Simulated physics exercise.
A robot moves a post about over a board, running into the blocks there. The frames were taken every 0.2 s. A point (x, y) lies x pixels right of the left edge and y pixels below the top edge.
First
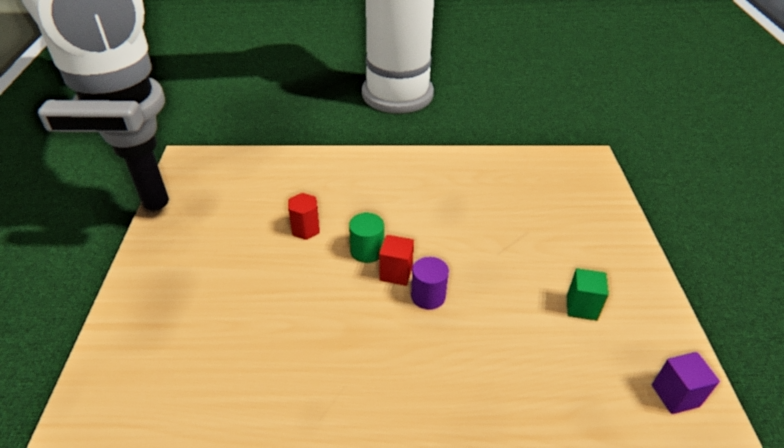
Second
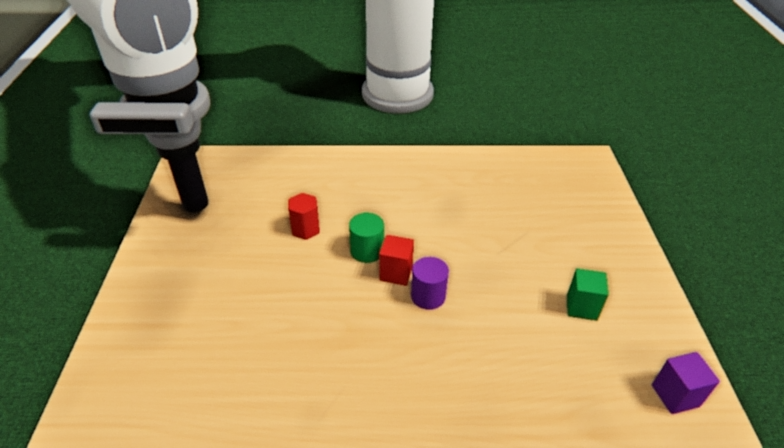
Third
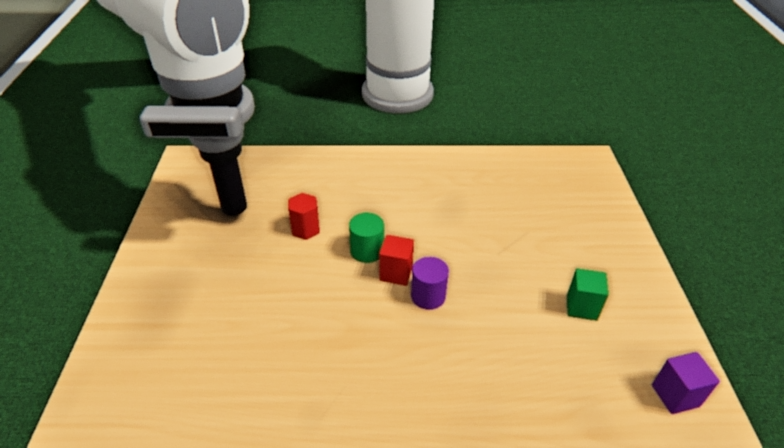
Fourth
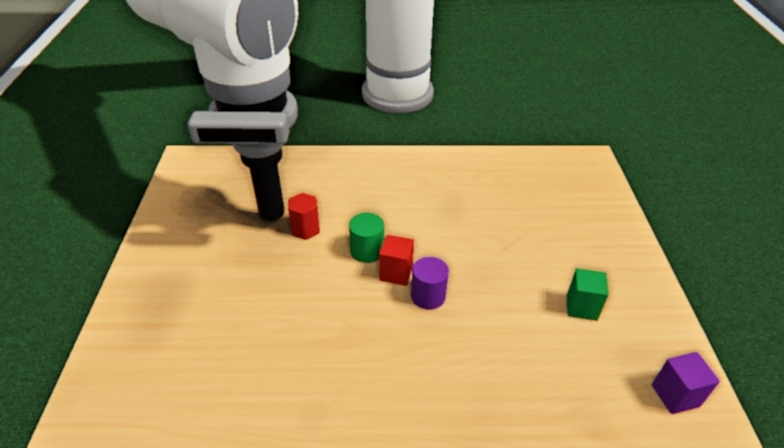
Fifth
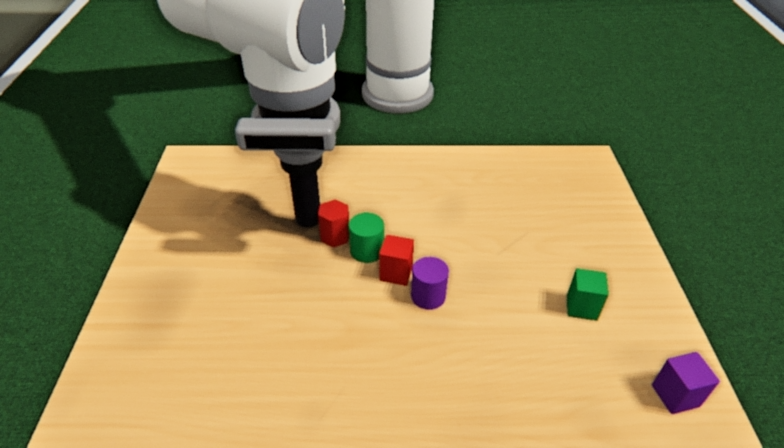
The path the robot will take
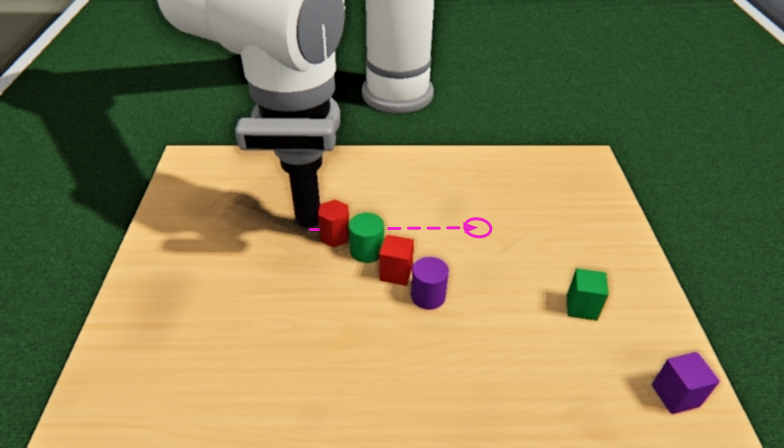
A robot arm slides a black post rightward and pushes the red six-sided block toward the green disc.
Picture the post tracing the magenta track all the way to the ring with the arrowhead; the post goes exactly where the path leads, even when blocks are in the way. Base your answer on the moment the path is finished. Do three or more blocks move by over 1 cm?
Yes, it checks out.
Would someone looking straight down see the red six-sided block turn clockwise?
Yes, that is how it ends up.
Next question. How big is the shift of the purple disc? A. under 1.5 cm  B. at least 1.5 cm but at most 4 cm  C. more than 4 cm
I choose B.
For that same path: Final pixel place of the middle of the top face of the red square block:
When the path ends, it will be at (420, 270).
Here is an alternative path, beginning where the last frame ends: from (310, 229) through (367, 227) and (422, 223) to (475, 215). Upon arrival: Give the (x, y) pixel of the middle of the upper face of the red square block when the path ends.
It comes to (415, 258).
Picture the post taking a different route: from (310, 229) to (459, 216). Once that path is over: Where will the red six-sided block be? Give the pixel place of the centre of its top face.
The middle of its upper face should be somewhere near (362, 217).
The drawn path runs in a line from (310, 229) to (478, 228).
What follows on the original path. One third of the way, post at (367, 219); red six-sided block at (379, 219), turned 60° clockwise; green disc at (400, 238); red square block at (416, 260), turned 45° clockwise; purple disc at (440, 279).
Two thirds of the way, post at (424, 219); red six-sided block at (397, 221), turned 90° clockwise; green disc at (408, 244); red square block at (420, 268), turned 45° clockwise; purple disc at (446, 287).
At the end, post at (479, 218); red six-sided block at (397, 221), turned 90° clockwise; green disc at (408, 244); red square block at (420, 268), turned 45° clockwise; purple disc at (446, 287).
